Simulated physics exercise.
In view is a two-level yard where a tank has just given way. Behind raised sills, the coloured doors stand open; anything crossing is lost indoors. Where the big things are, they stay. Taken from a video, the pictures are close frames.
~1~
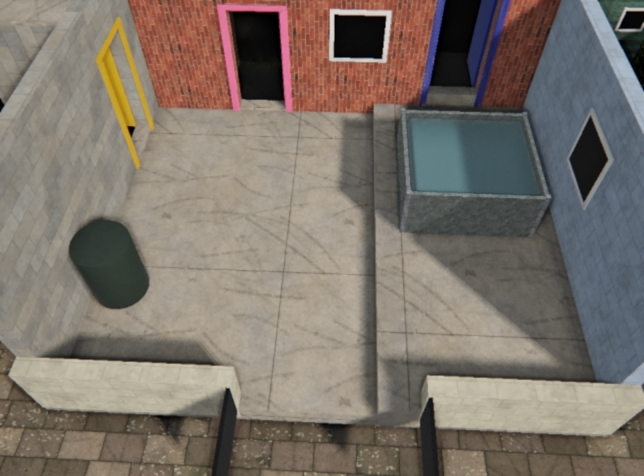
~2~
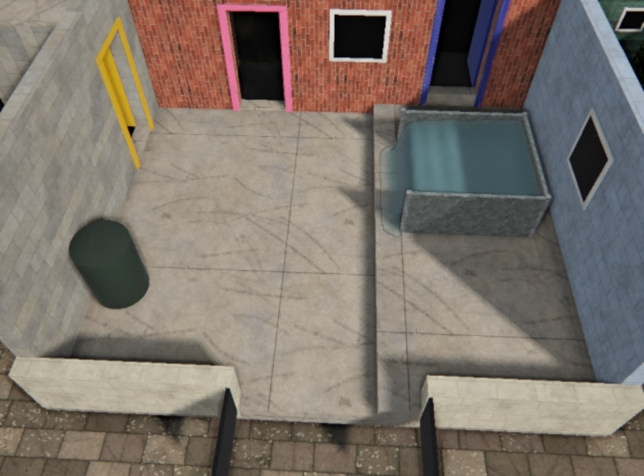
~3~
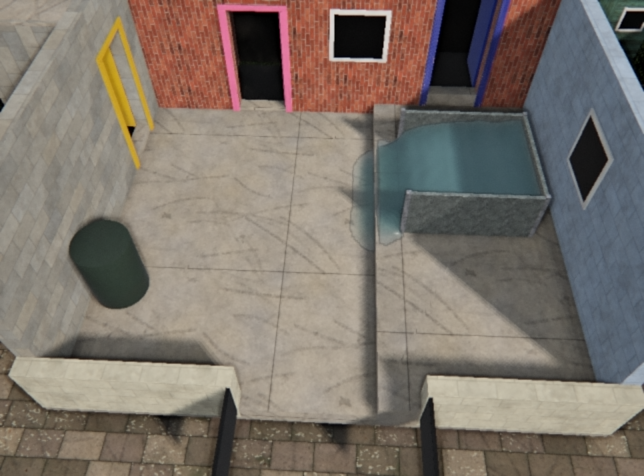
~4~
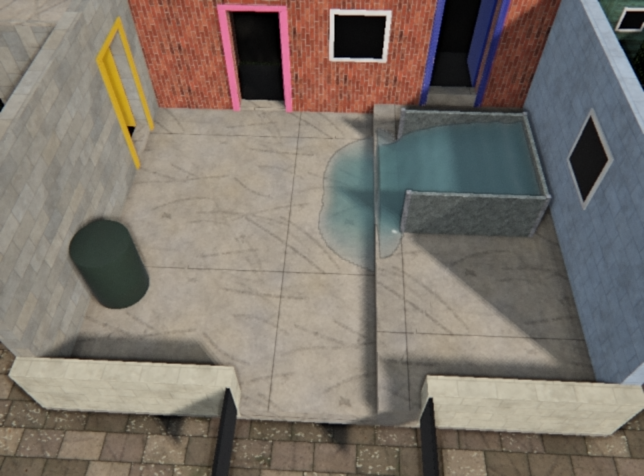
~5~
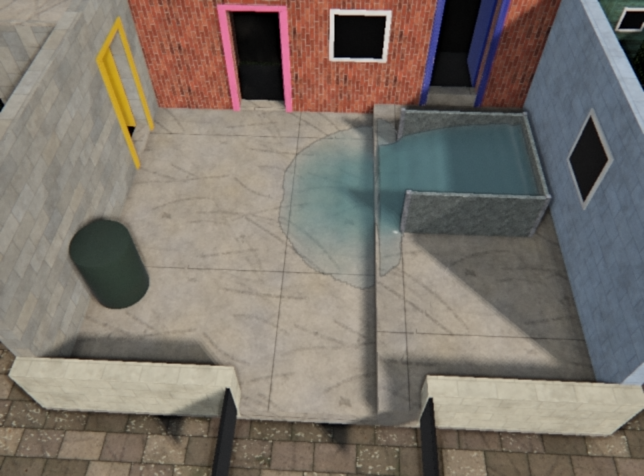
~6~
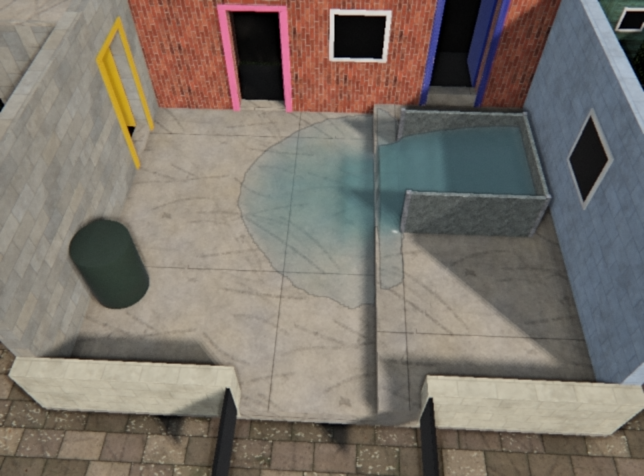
Water pouring from the open left side of a raised tank, spreading leftward across the paved yard in a widening, rounded pool.
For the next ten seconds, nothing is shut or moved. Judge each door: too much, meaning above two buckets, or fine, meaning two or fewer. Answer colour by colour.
Blue door: Fine, pink door: Too much, yellow door: Too much.
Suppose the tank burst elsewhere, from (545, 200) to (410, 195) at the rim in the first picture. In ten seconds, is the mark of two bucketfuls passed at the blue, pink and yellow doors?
The blue one falls short; the pink one falls short; the yellow one falls short.
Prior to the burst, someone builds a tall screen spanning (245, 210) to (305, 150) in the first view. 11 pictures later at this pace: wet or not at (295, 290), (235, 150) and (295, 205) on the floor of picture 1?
The first spot is swamped, the second untouched, the third swamped.
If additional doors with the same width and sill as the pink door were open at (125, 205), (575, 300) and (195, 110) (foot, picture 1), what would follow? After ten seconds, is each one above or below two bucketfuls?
One after the other: Floods, holds, floods.
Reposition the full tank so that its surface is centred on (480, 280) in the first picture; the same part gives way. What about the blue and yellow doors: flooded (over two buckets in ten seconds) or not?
As far as I can tell, the blue one remains below the mark while the yellow one remains below the mark.
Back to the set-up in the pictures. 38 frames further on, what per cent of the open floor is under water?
I reckon 65 per cent or so.
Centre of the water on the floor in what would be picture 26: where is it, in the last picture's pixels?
I'd say around (240, 205).
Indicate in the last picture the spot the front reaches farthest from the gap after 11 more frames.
The front should reach about (67, 370).
A moment on, water covers 50 % of the floor; the blue door not reached, the pink door wet at the sill, nothing in, the yellow door wet at the sill, nothing in.
Next, water covers 60 % of the floor; the blue door not reached, the pink door under two buckets in, the yellow door over two buckets in.
Then, water covers 60 % of the floor; the blue door not reached, the pink door under two buckets in, the yellow door far over two buckets in.
Later, water covers 65 % of the floor; the blue door not reached, the pink door over two buckets in, the yellow door far over two buckets in.
In the end, water covers 70 % of the floor; the blue door not reached, the pink door over two buckets in, the yellow door far over two buckets in.
